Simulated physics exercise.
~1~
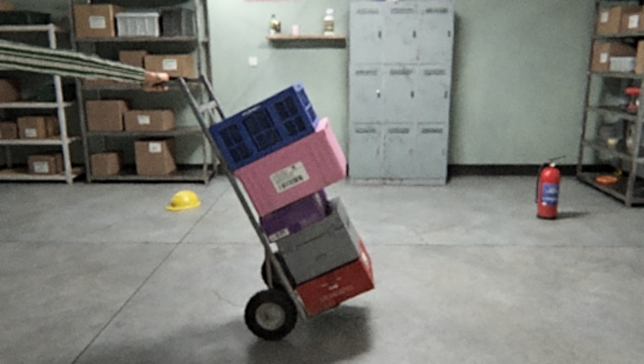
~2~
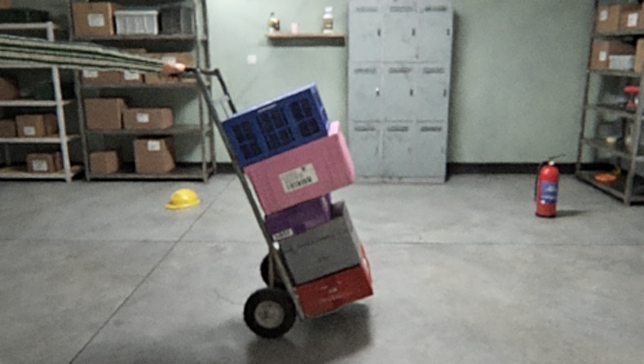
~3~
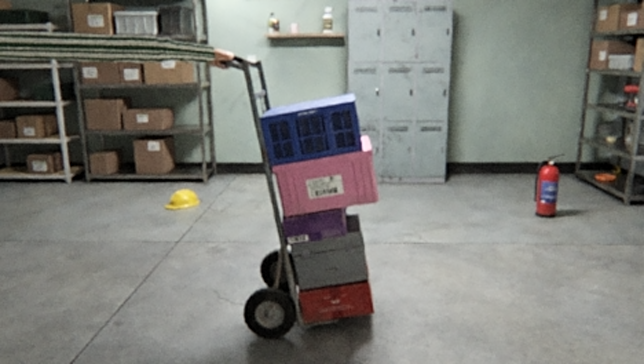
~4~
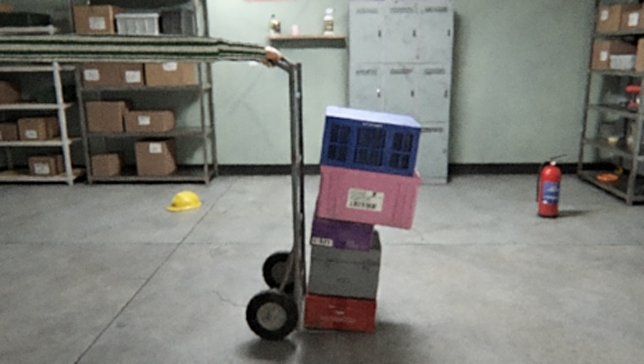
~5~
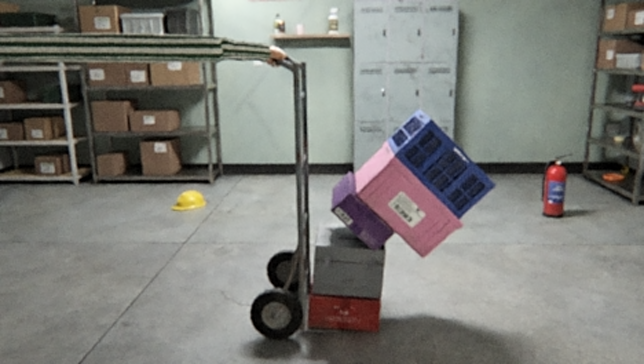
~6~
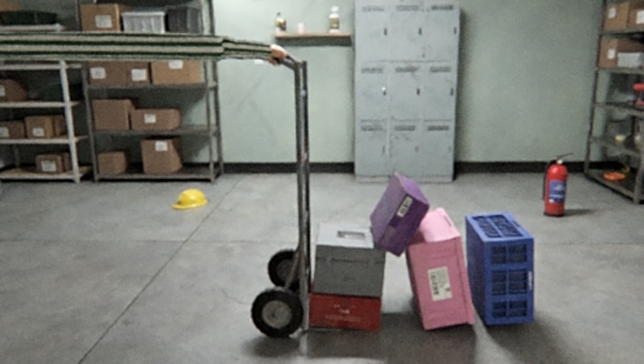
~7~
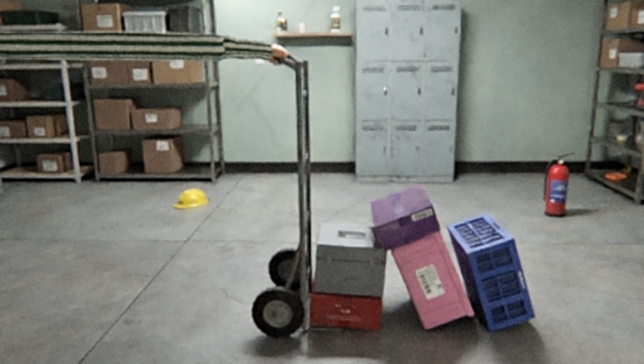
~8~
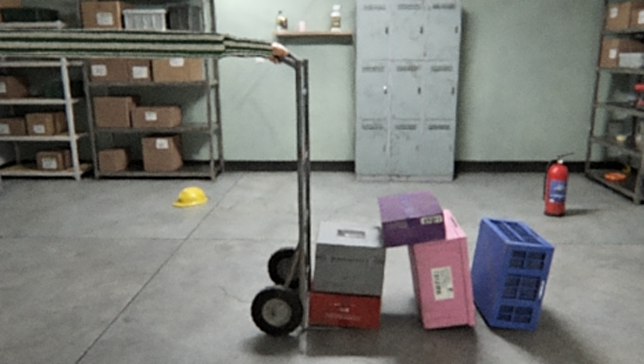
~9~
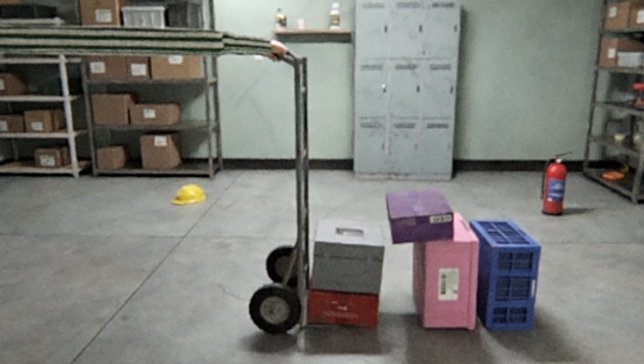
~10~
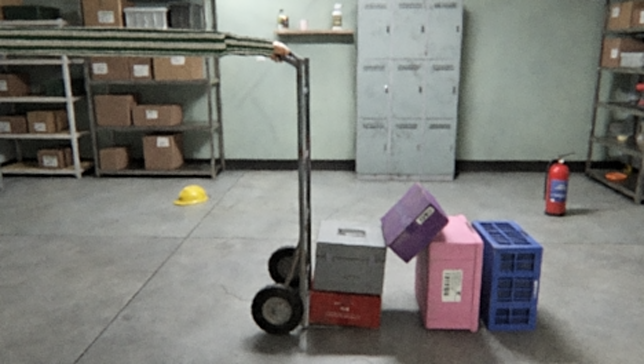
At the start, a sack truck leans back to the left in a storeroom, gripped at the handle by a hand in a striped sleeve, with five stacked items on it. The arm swings the truck upright, and the stack straightens as the plate meets the floor. The blue crate, pink tote and purple parcel then pitch off to the right, while the grey toolbox and red parcel stay put. The crate and tote land on end and rock briefly. Finally they stand side by side on the floor, with the purple parcel propped at a slant between toolbox and tote.
